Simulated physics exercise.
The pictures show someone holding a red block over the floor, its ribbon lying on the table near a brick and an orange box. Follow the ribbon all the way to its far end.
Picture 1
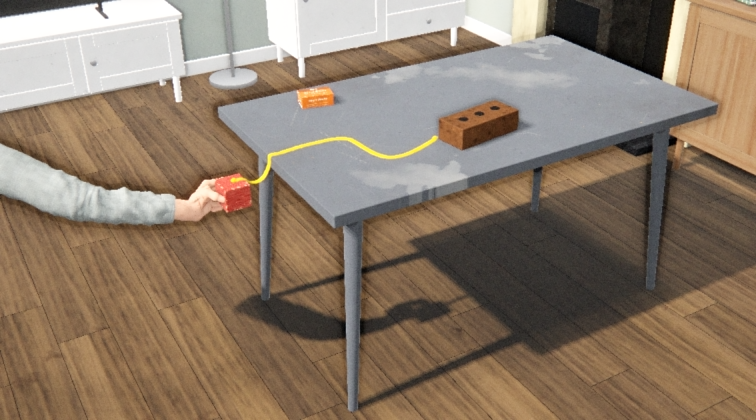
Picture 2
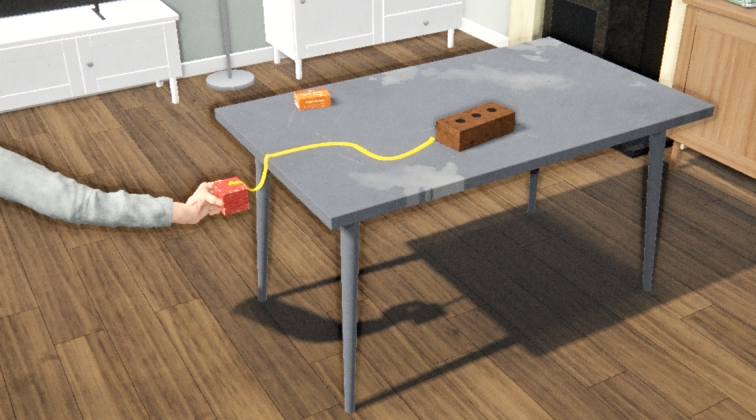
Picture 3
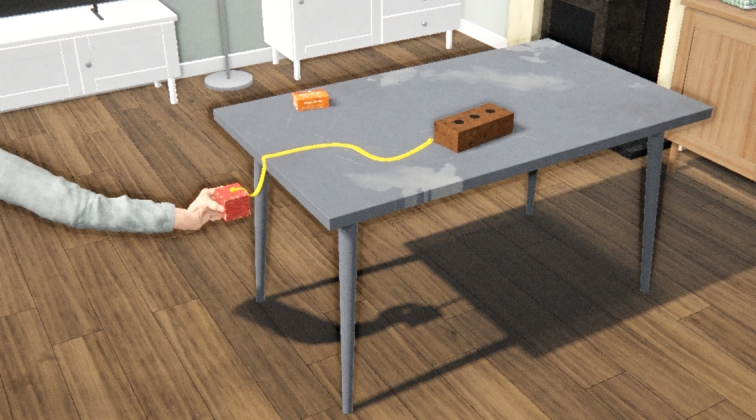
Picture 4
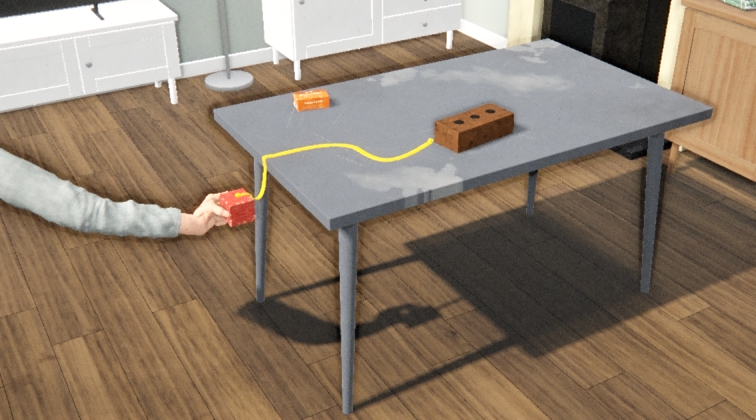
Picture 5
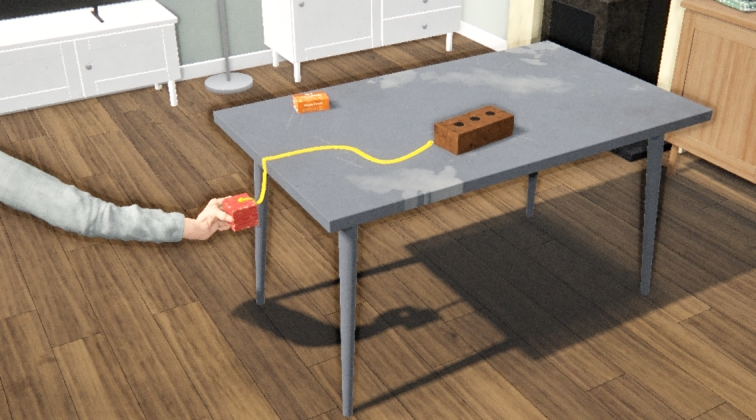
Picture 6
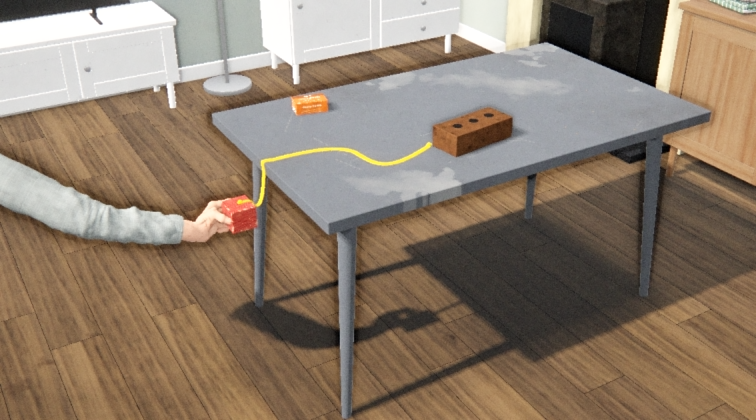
A hand holding a red block tied to a yellow ribbon beside a grey table, lowering it slightly as the brick stays still.
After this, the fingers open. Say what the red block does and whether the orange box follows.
By the end the red block has stayed suspended, and the orange box has held its position.
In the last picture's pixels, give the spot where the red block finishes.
Around (315, 277).
Then, 0.96 s on from there, block off the ground near (261, 275); brick in place; box in place.
Then, 1.88 s on from there, block off the ground near (310, 284); brick in place; box in place.
In the end, block off the ground near (315, 277); brick in place; box in place. The red block ends up dangling and the orange box keeps its place.
